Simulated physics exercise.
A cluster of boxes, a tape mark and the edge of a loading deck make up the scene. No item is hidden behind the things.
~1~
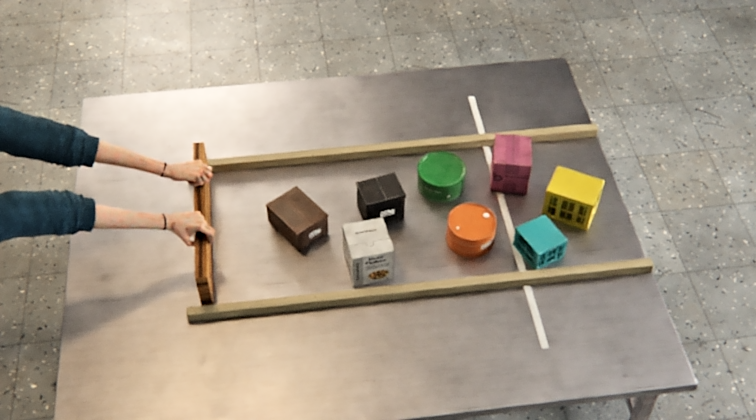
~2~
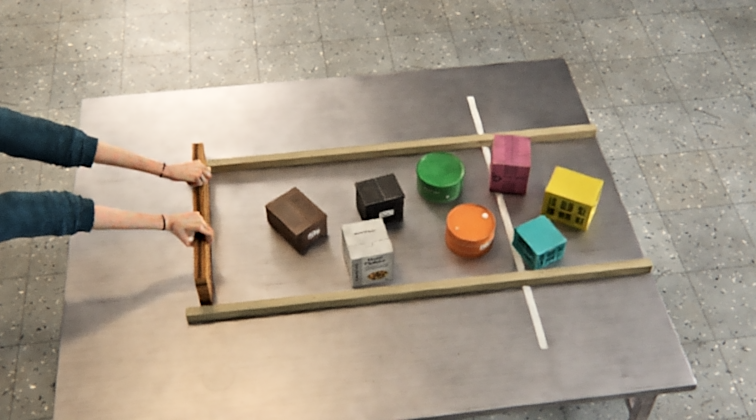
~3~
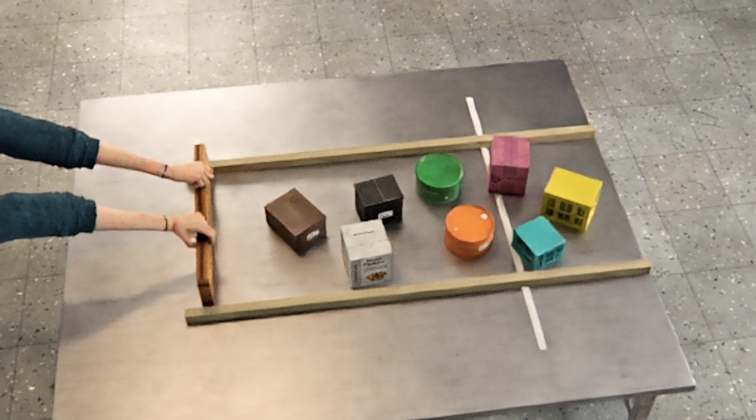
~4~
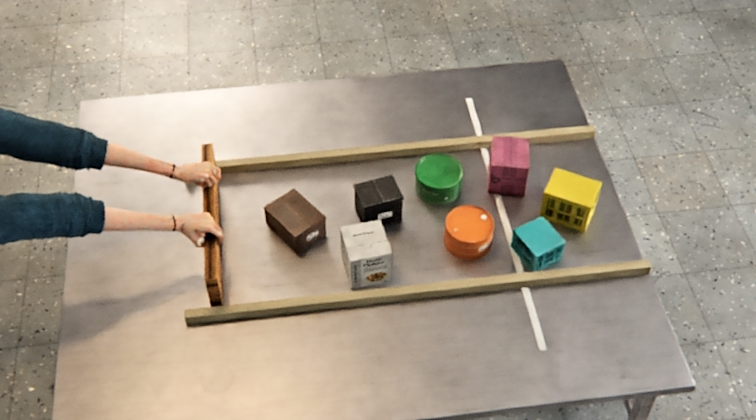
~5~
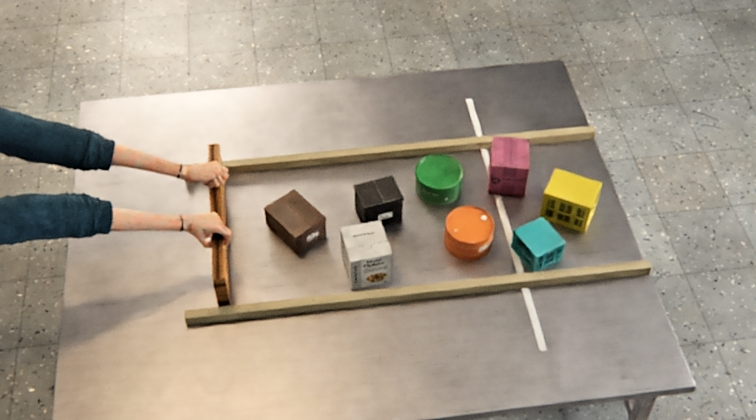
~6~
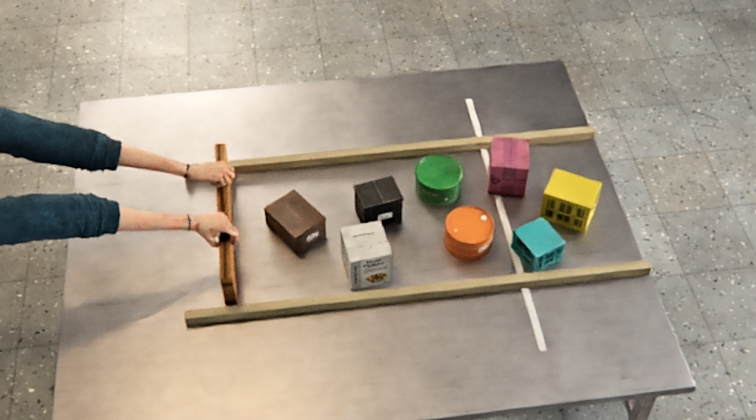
A wooden plank, held by two hands, slid slowly a short way to the right between two rails, while the colourful boxes and round containers ahead of it stayed where they were.
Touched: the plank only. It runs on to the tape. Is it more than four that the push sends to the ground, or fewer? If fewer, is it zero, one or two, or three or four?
Fewer - zero.
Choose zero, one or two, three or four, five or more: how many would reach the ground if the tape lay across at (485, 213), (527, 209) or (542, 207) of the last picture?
The falls would be not one; one or two; either one or two.
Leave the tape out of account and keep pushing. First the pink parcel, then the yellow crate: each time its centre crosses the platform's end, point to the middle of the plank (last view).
The middle is at (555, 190) when it's the pink parcel, and at (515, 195) when it's the yellow crate.
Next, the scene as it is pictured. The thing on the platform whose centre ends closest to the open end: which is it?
Answer: The yellow crate.
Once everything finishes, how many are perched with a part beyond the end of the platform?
Tally: 1.
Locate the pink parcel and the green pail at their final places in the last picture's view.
You'll see the pink parcel at (559, 159), with the green pail at (516, 170).
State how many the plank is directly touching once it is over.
I count 3 of them.
Soon after, none off yet; yellow crate at rest near (570, 201); turquoise crate at rest near (538, 245); pink parcel at rest near (508, 167).
In the end, the number that fall off is zero.
